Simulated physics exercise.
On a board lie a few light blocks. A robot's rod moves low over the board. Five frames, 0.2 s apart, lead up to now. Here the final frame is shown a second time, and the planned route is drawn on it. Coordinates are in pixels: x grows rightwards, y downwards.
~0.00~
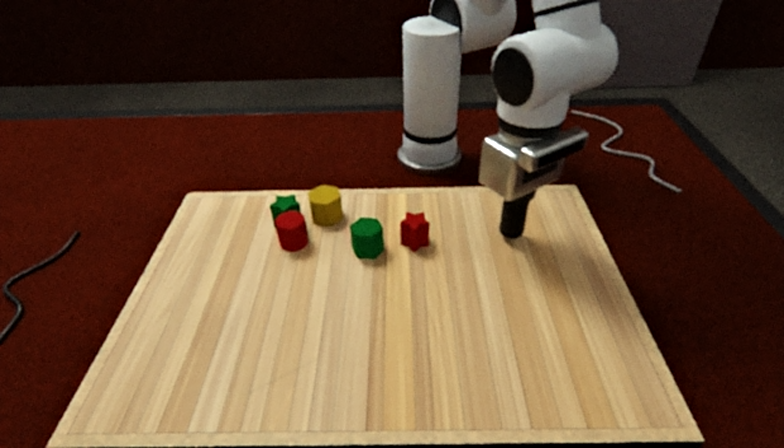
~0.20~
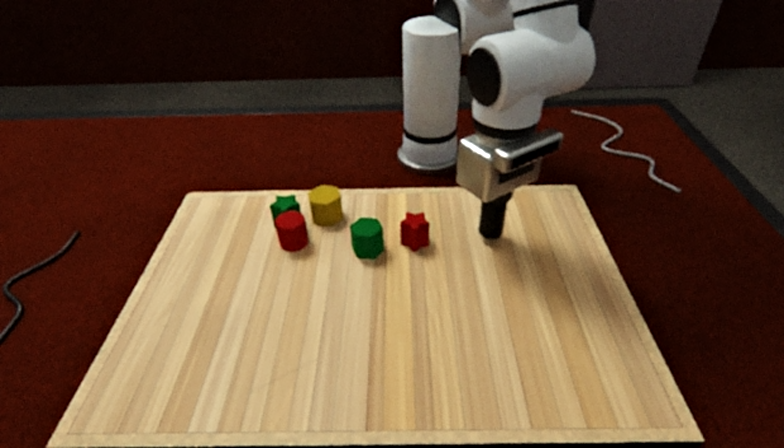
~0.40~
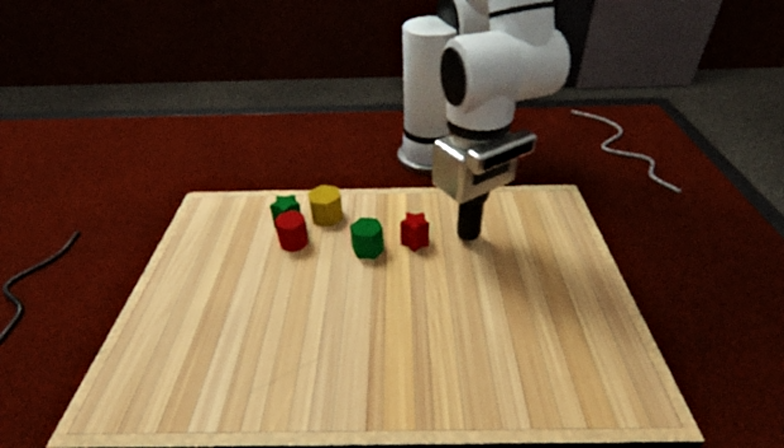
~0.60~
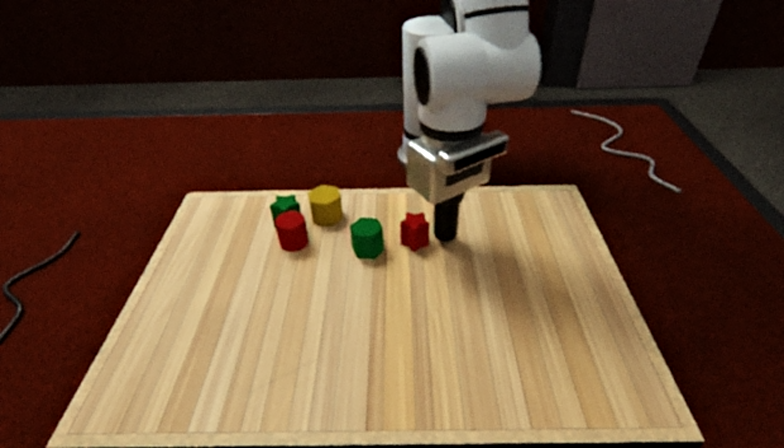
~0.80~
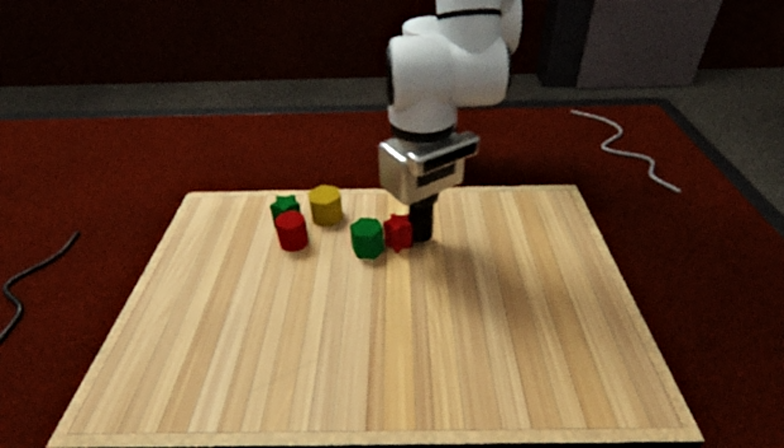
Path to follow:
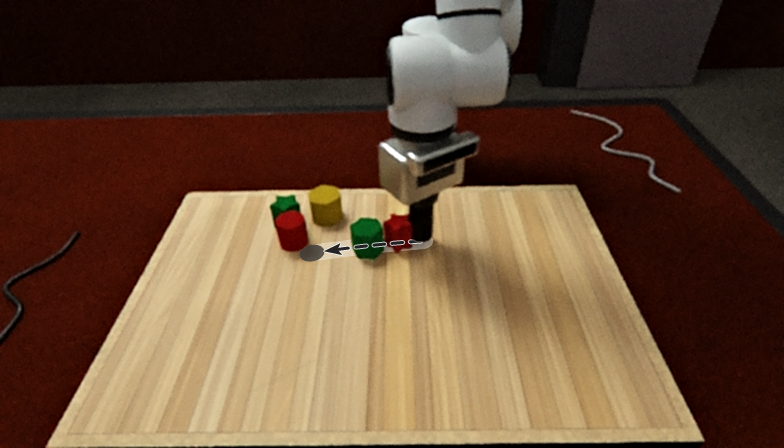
The video shows a robot arm moving its black rod leftward, low over a wooden board holding red, green and yellow blocks, until the rod meets the red star and pushes it left beside the green six-sided block.
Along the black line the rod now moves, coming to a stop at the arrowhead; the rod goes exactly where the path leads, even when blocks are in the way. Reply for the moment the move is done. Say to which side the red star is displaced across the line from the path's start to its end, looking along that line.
Off to the right side.
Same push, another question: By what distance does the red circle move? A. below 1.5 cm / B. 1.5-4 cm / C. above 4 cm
Option B.
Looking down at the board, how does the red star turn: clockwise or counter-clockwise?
Turns clockwise.
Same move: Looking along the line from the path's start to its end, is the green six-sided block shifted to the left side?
Yes, that is how it ends up.
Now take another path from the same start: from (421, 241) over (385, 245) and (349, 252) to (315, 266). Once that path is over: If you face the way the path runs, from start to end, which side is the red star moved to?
That block drifts right.
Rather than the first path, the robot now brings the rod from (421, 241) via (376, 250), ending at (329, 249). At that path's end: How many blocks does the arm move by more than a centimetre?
It moves three or more blocks.
Path on the board, in a line from (421, 241) to (312, 253).
What follows on the original path. One third of the way, rod at (384, 239); green six-sided block at (337, 230), turned 45° anticlockwise; red star at (361, 219), turned 15° clockwise.
Two thirds of the way, rod at (347, 243); green six-sided block at (302, 236), turned 90° anticlockwise; red star at (324, 221), turned 25° clockwise.
At the end, rod at (311, 247); green star at (280, 200), turned 35° clockwise; red circle at (270, 217); green six-sided block at (282, 242), turned 120° anticlockwise; red star at (294, 220), turned 55° clockwise.
